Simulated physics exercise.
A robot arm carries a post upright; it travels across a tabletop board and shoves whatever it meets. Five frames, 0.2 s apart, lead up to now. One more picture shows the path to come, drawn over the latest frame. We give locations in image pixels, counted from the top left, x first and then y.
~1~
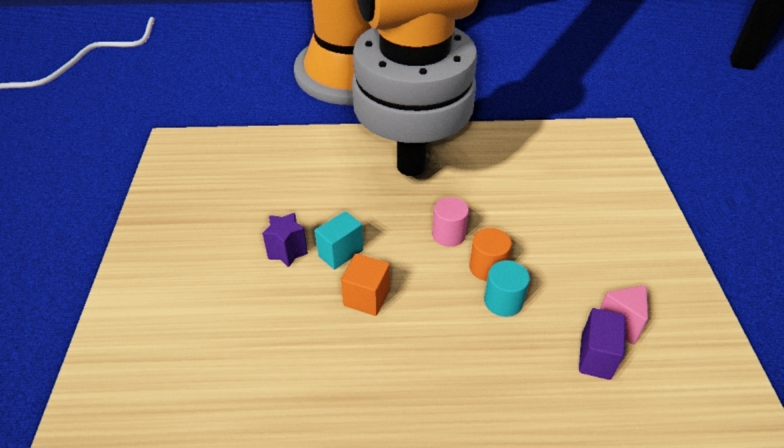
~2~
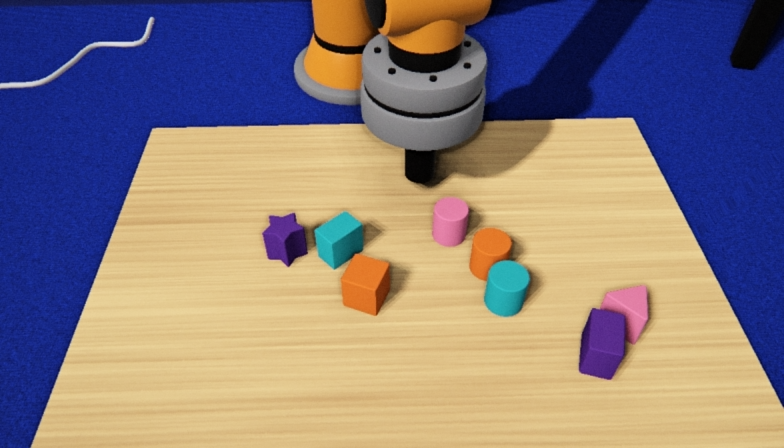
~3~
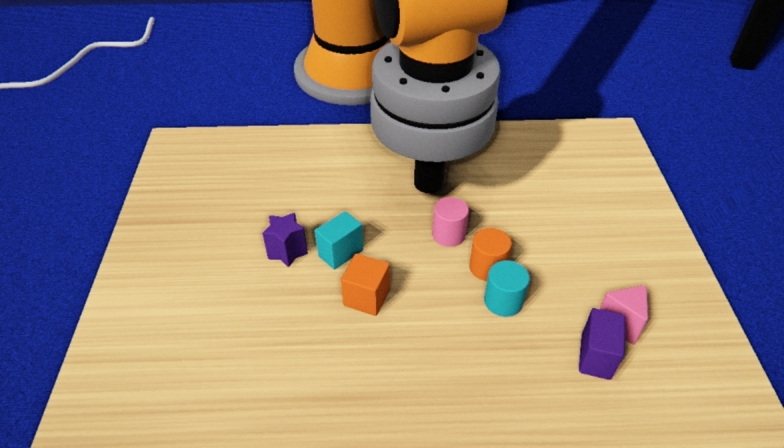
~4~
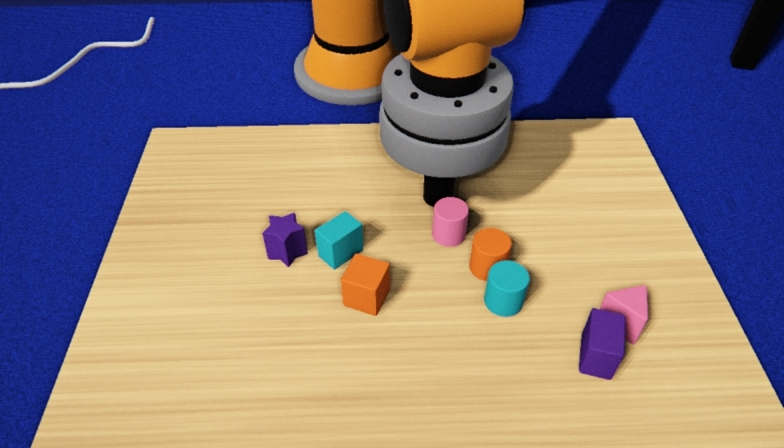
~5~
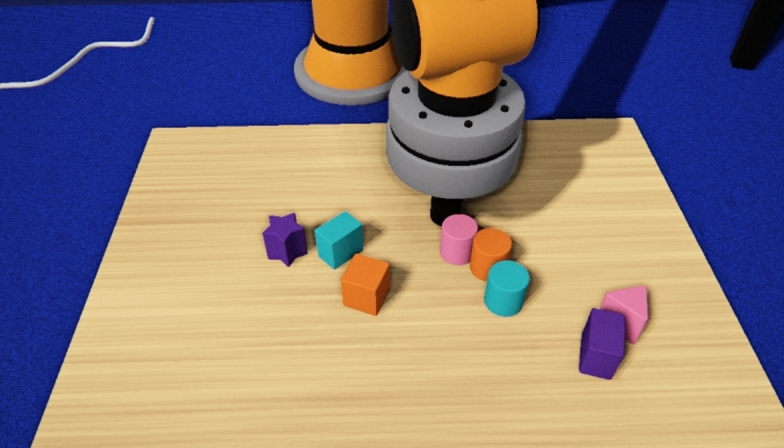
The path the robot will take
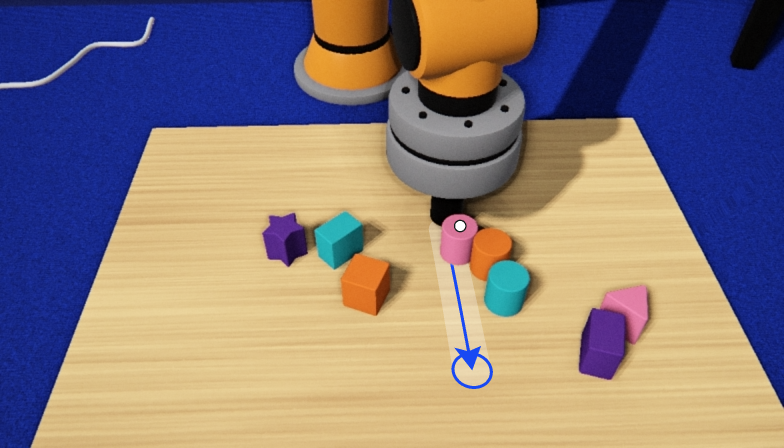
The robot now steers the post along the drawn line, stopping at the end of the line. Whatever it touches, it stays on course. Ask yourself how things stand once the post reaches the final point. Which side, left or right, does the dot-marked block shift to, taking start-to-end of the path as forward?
Sideways shift: Left.
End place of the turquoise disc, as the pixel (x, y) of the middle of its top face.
The top centre is at (528, 289).
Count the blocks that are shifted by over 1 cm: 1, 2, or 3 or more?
That push would leave three or more blocks displaced by more than about 1 cm.
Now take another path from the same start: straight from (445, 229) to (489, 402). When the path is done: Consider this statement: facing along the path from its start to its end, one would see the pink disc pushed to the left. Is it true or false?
Verdict: True.
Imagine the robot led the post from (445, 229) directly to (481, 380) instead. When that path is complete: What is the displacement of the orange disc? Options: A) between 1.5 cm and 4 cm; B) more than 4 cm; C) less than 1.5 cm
A - between 1.5 cm and 4 cm.
Path on the board, from (445, 229) to (472, 370); the dot is on the pink disc.
On the path given first. One third of the way, post (455, 258); pink disc (476, 269); orange disc (507, 251); turquoise disc (518, 282).
Two thirds of the way, post (464, 305); pink disc (499, 311); orange disc (507, 251); turquoise disc (528, 289).
At the end, post (474, 358); orange square in place; pink disc (515, 333); orange disc (507, 251); turquoise disc (528, 289).
